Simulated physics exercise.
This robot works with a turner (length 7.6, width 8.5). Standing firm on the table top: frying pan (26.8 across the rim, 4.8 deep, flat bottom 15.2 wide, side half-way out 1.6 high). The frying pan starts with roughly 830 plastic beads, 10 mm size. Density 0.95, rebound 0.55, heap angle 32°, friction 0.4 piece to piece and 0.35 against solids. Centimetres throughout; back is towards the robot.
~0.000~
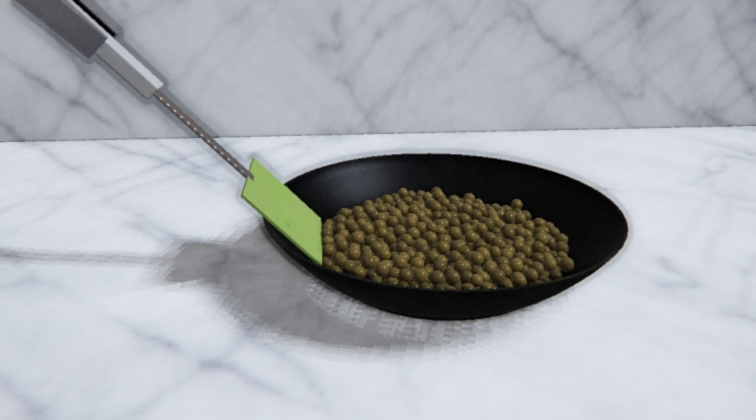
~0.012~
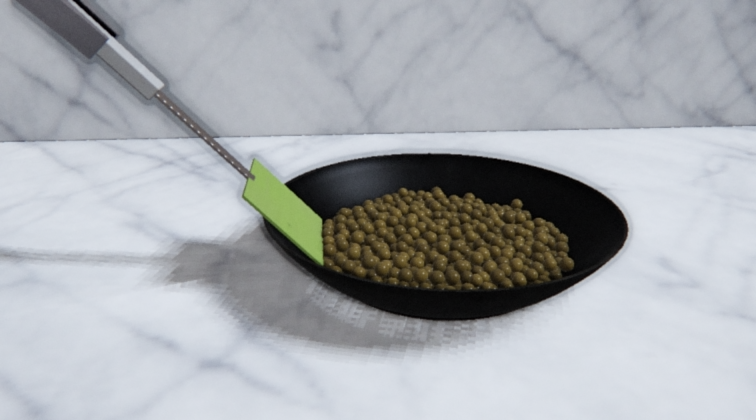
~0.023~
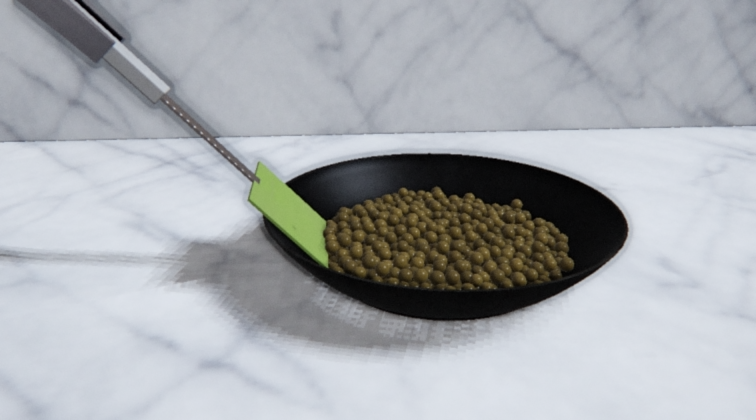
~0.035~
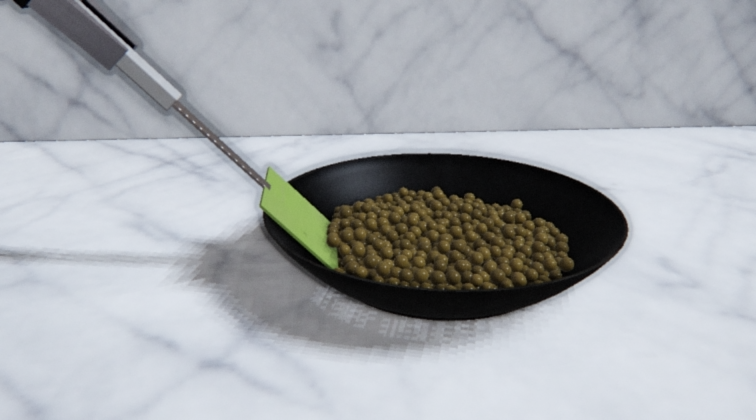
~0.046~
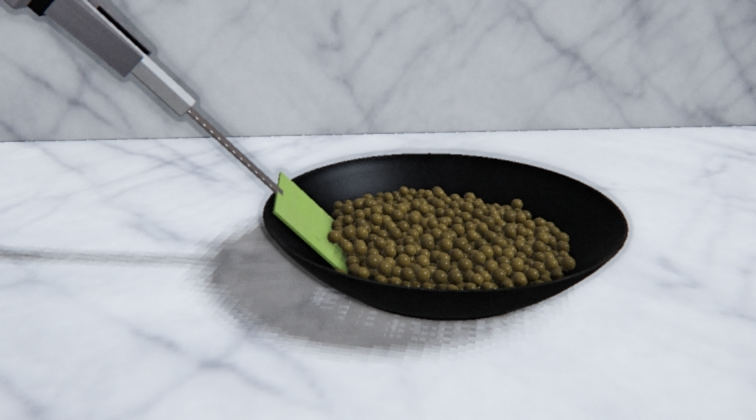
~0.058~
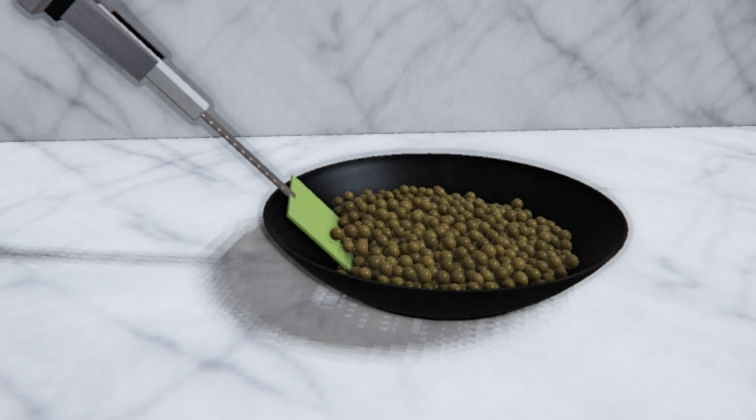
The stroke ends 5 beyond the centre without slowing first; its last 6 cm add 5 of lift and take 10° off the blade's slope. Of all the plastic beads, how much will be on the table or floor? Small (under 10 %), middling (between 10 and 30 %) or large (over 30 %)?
A small share, under 10 %, ends on the table or floor.
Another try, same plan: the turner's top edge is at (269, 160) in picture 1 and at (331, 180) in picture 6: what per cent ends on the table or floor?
About 15 per cent.
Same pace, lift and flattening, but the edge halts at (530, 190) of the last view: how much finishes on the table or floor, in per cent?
Some 15 per cent.
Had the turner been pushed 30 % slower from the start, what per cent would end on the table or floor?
Then about 0 per cent.
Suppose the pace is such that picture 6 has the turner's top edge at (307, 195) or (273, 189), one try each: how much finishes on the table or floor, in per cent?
Some 15 and 0 per cent.
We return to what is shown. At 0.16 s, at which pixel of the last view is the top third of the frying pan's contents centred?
Around (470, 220).
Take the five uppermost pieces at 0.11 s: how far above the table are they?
Roughly 5 cm.
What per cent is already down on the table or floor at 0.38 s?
About 5 per cent.
After 0.11 s, sloping 47°, highest piece 6 above the table; 834 in the frying pan.
After 0.16 s, sloping 43°, highest piece 7 above the table; 834 in the frying pan.
After 0.38 s, sloping 37°, highest piece 7 above the table; 781 in the frying pan, 39 on the table or floor, 14 on the blade or in flight.
After 1.43 s, sloping 37°, highest piece 5 above the table; 778 in the frying pan, 56 on the table or floor.
At rest, 778 in the frying pan, 56 on the table or floor. That is 7 % on the table or floor.
